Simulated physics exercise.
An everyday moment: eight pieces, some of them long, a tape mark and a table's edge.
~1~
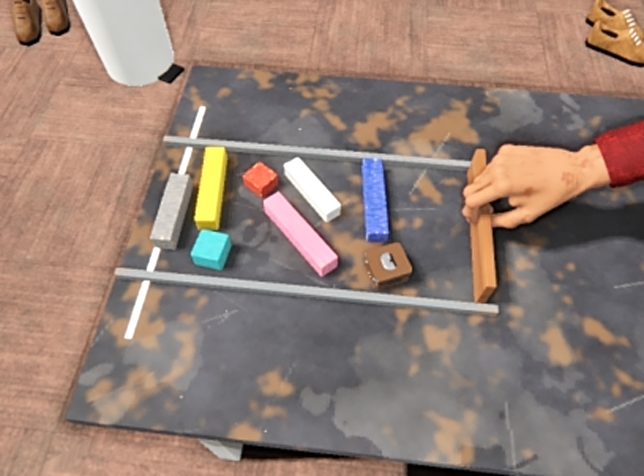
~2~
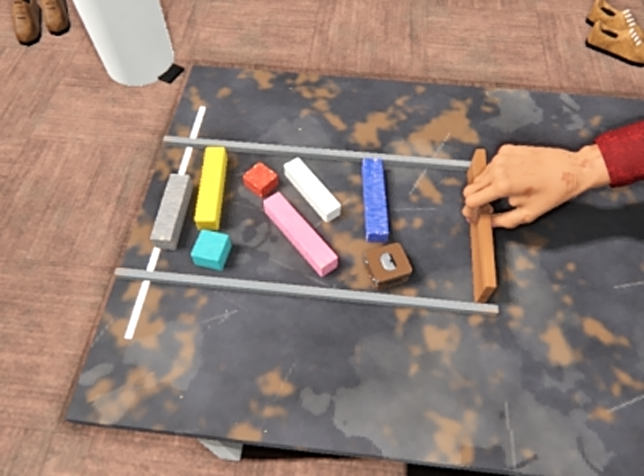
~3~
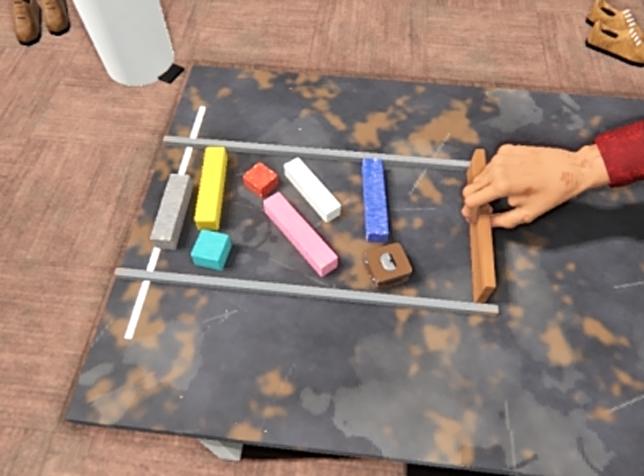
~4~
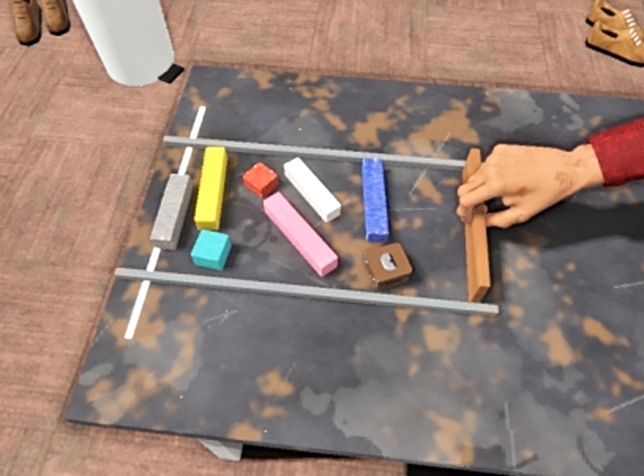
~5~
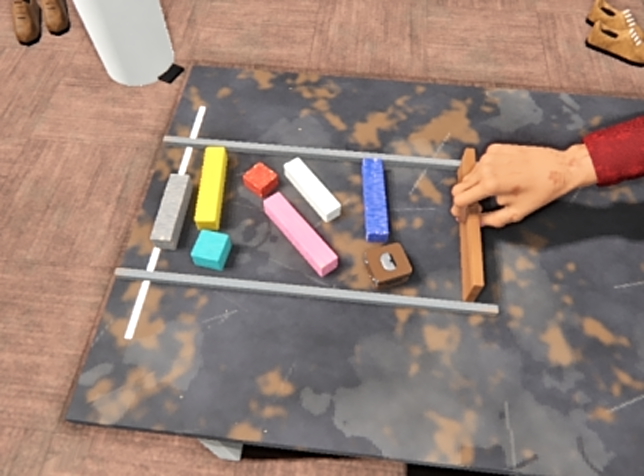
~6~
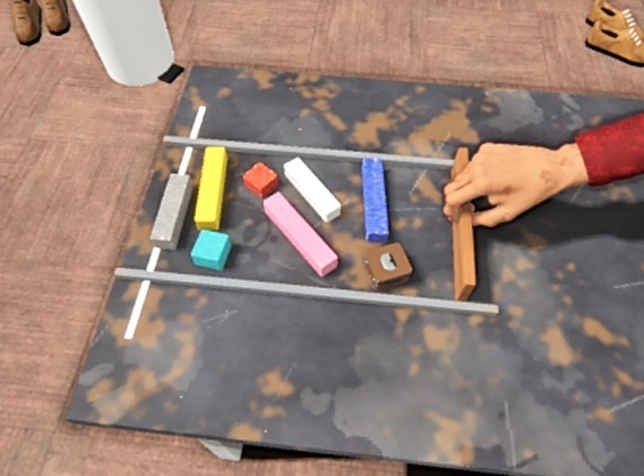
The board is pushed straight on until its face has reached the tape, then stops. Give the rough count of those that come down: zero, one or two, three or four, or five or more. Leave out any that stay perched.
The number that fall off is five or more.
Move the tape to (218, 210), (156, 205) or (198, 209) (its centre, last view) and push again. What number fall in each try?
The counts: 1, 7 and 3.
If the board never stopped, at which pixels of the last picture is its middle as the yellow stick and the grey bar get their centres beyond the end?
About (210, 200), and (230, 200) for the other.
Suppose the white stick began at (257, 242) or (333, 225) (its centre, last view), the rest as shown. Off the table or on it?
The white stick tumbles off; stays on.
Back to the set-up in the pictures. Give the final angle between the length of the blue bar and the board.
Near 0 degrees.
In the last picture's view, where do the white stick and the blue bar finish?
Near (151, 174) and (167, 180).
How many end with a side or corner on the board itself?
In contact: 2.
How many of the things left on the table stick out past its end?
2 of them.
Soon after, none off yet; grey bar at rest near (173, 211); yellow stick at rest near (212, 187); turquoise block at rest near (212, 250).
At rest, the number that fall off is five or more; fallen, pink bar, red block, turquoise block, yellow stick and grey bar.
